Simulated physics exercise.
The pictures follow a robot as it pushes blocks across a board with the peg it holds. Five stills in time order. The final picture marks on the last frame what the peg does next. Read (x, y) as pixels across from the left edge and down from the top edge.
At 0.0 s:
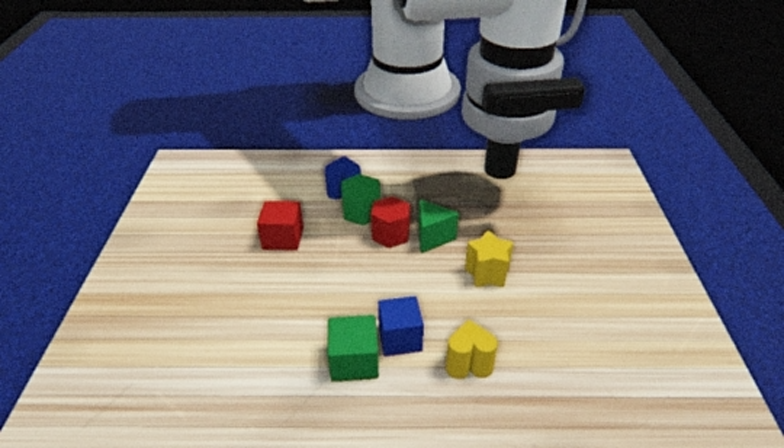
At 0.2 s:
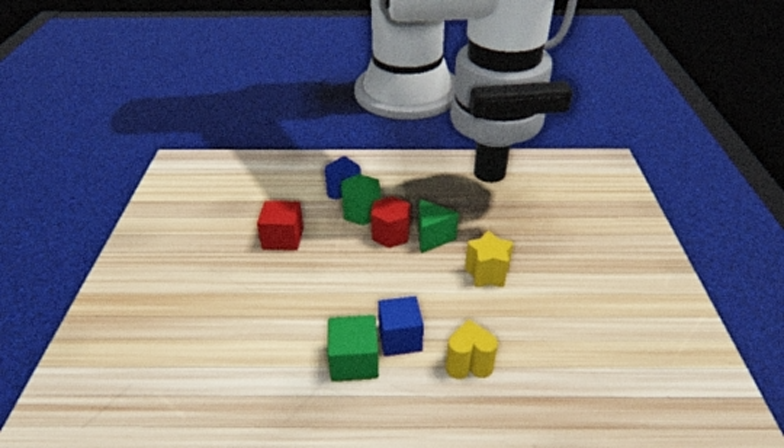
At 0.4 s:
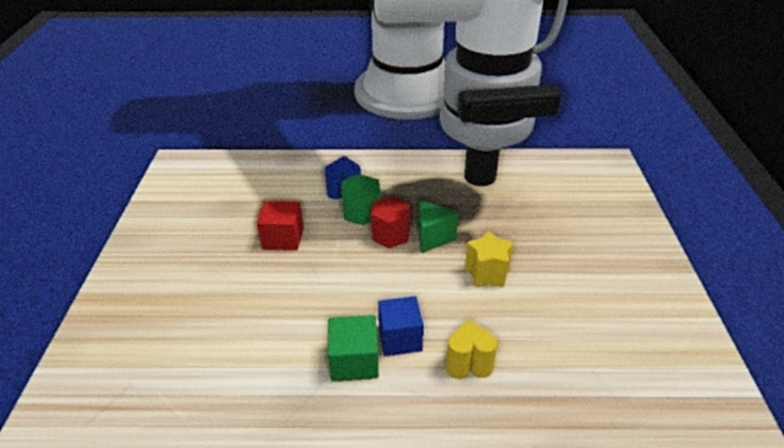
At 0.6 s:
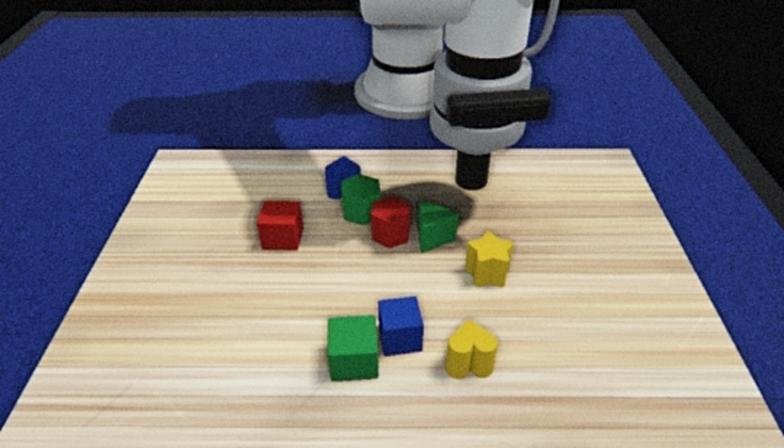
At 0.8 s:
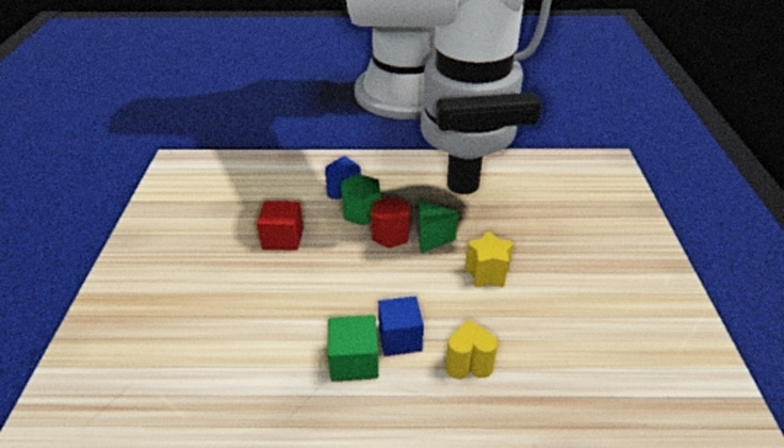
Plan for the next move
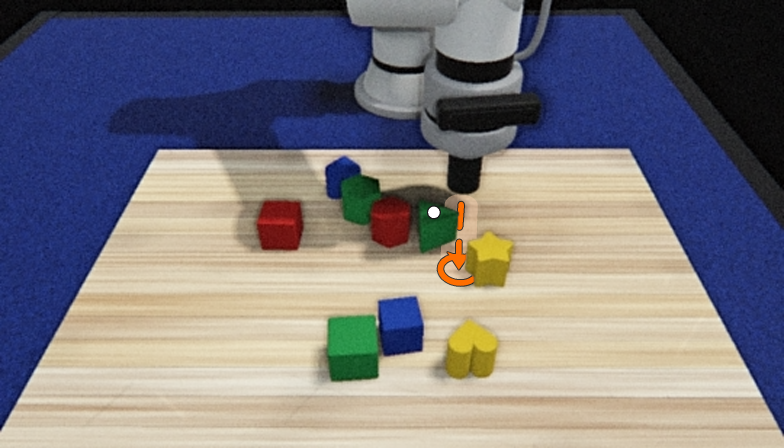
On a light wooden board over a blue surface, red, green, blue and yellow blocks lie still while a white and grey robot arm with a black peg moves steadily left and slightly forward behind the green triangular block.
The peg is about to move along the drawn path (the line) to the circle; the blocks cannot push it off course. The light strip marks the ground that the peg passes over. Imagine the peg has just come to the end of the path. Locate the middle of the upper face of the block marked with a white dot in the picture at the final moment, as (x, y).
My prediction: (429, 226).
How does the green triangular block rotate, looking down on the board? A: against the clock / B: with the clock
I'll go with B - with the clock.
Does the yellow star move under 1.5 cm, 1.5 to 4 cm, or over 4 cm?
It gets moved under 1.5 cm.
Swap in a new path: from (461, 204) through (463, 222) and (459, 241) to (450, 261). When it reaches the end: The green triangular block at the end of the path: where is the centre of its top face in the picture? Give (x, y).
Put as a pixel place, it's (419, 228).
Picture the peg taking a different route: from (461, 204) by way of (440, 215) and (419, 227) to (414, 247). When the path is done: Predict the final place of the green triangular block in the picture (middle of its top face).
The middle of its top is at (430, 239).
The drawn path runs from (461, 204) directly to (459, 270); the dot is on the green triangular block.
What follows on the original path. One third of the way, peg (462, 205); nothing pushed yet.
Two thirds of the way, peg (461, 226); green triangular block (430, 222), turned 55° clockwise.
At the end, peg (461, 250); red six-sided block not moved; green triangular block (429, 226), turned 70° clockwise; yellow star (496, 254), turned 30° anticlockwise.
